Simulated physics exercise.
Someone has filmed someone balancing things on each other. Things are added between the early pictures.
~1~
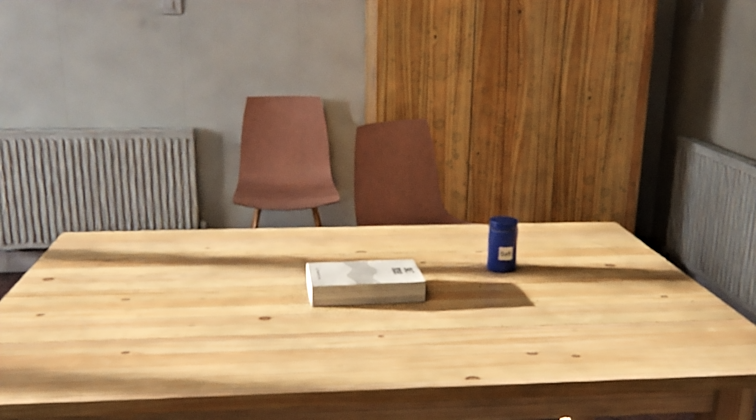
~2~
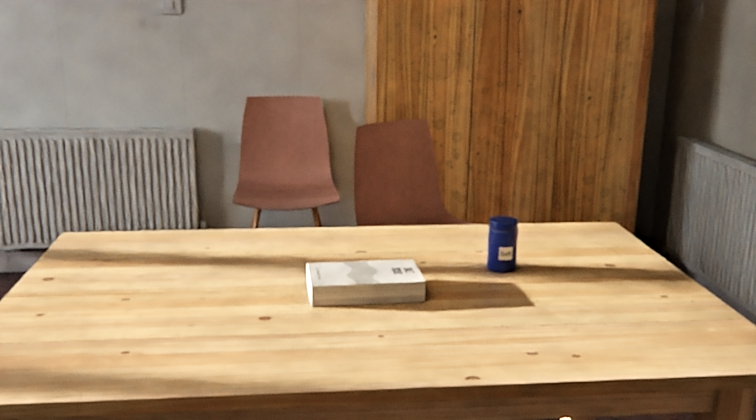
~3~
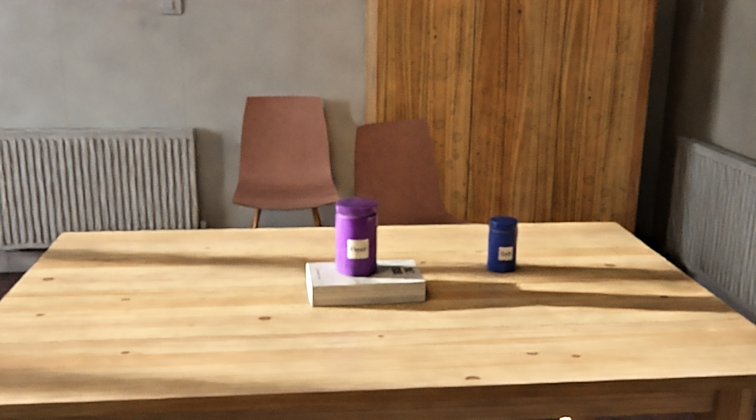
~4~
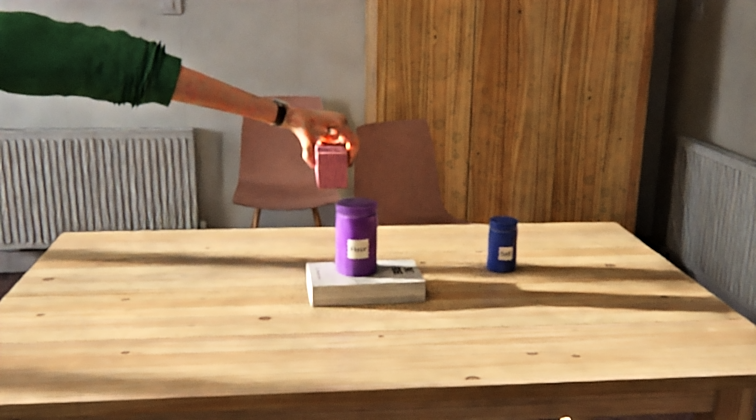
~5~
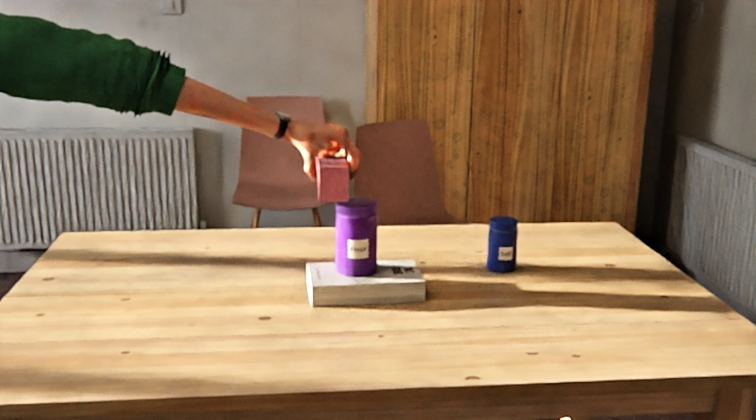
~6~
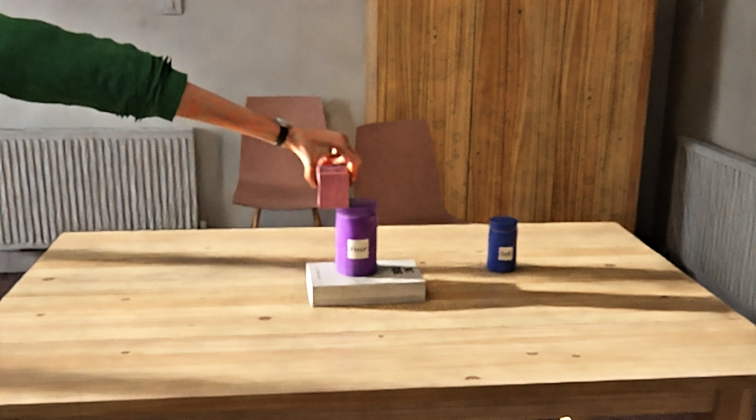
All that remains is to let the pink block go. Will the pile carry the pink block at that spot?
In the end the pile loses its balance.
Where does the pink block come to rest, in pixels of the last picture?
Near (189, 281).
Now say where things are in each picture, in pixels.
The last thing is not in view yet; blue jar (503, 244), in the first frame.
The last thing is not in view yet, in the second frame.
The last thing is not in view yet; white book (364, 282), in the third frame.
Coming down; pink block (331, 166); blue jar (503, 244), in the fourth frame.
Coming down; pink block (333, 179); purple jar (357, 237), in the fifth frame.
Set down, still held; pink block (333, 186); white book (364, 282), in the sixth frame.
Then, 0.40 s later than the last frame, pink block now fallen.
Then, 0.50 s later than the last frame, things are still on the move.
Then, 0.60 s later than the last frame, as before.
When it is over, fallen, pink block; the other 3 as before. End places, in pixels of the last picture, pink block near (189, 281). The pile comes apart.
